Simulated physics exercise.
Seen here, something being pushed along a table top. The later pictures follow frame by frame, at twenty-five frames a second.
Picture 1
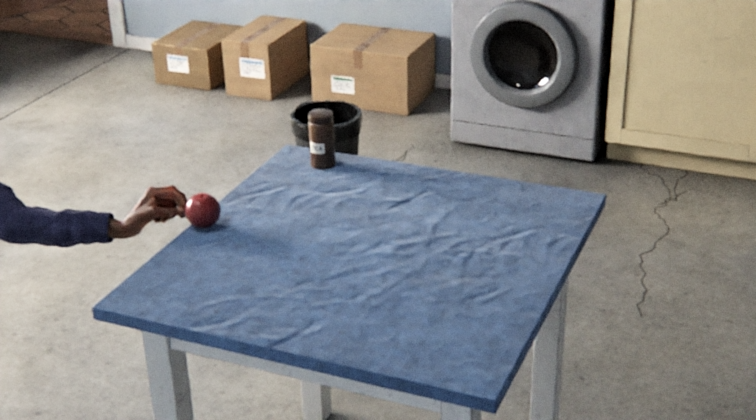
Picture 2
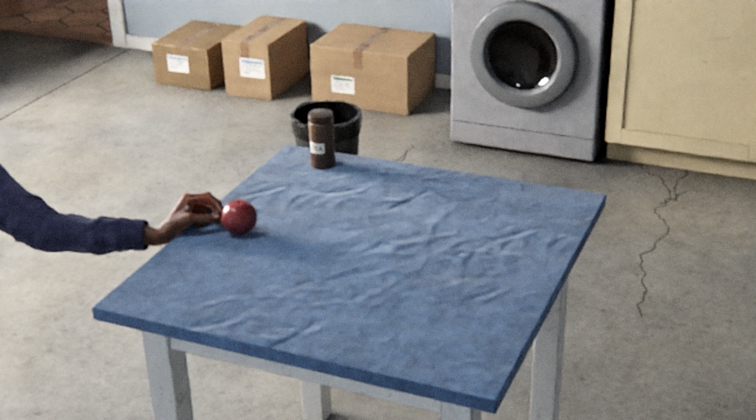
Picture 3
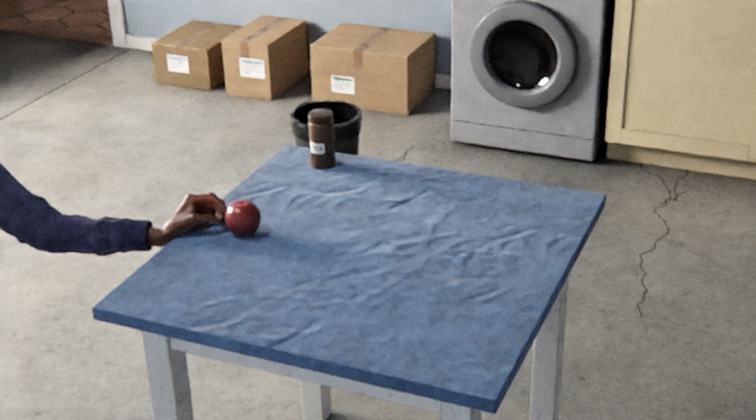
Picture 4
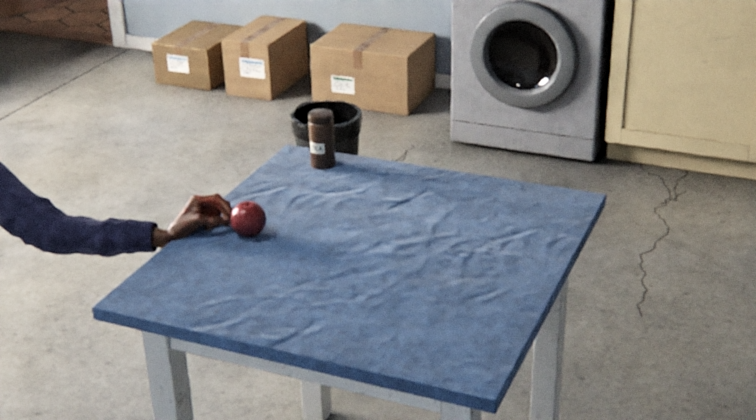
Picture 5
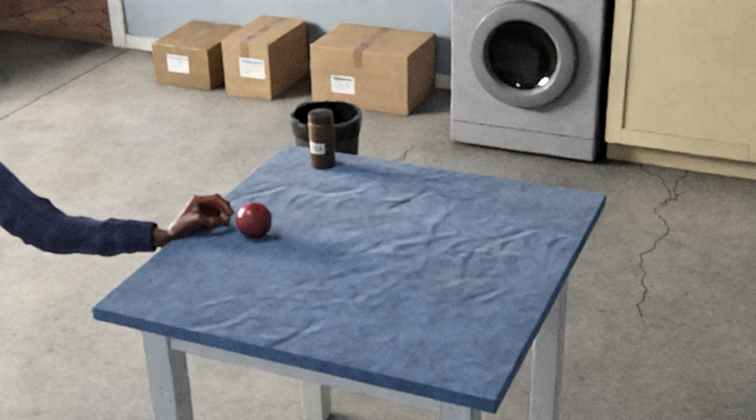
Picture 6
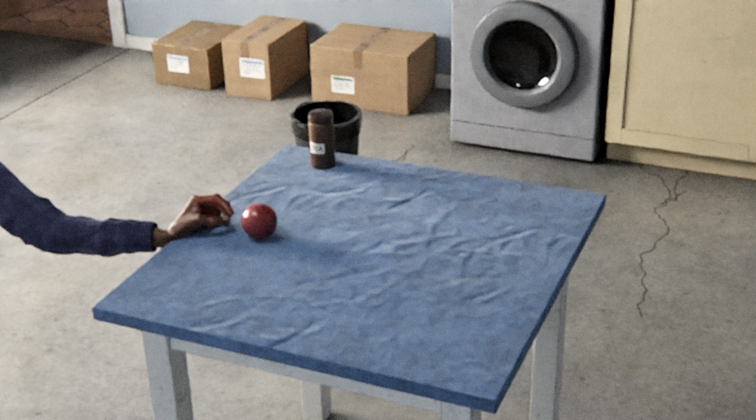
At the start, a hand reaching in from the left holds a red apple near the left edge of a blue-topped table, with a brown bottle at the back. The hand pushes the apple to the right, then stays still as the apple rolls slightly farther, opening a small gap.
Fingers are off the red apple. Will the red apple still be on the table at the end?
The red apple is still on the table.
Then, 0.10 s past the last view, red apple displaced about its own width near (271, 223).
Then, 0.20 s past the last view, red apple displaced about its own width near (280, 225).
Then, 0.30 s past the last view, red apple displaced about its own width near (286, 226).
Then, 0.40 s past the last view, red apple displaced about its own width near (290, 227).
Finally, moved from the start, red apple. Final places as the last picture's camera would see them, red apple near (290, 227).
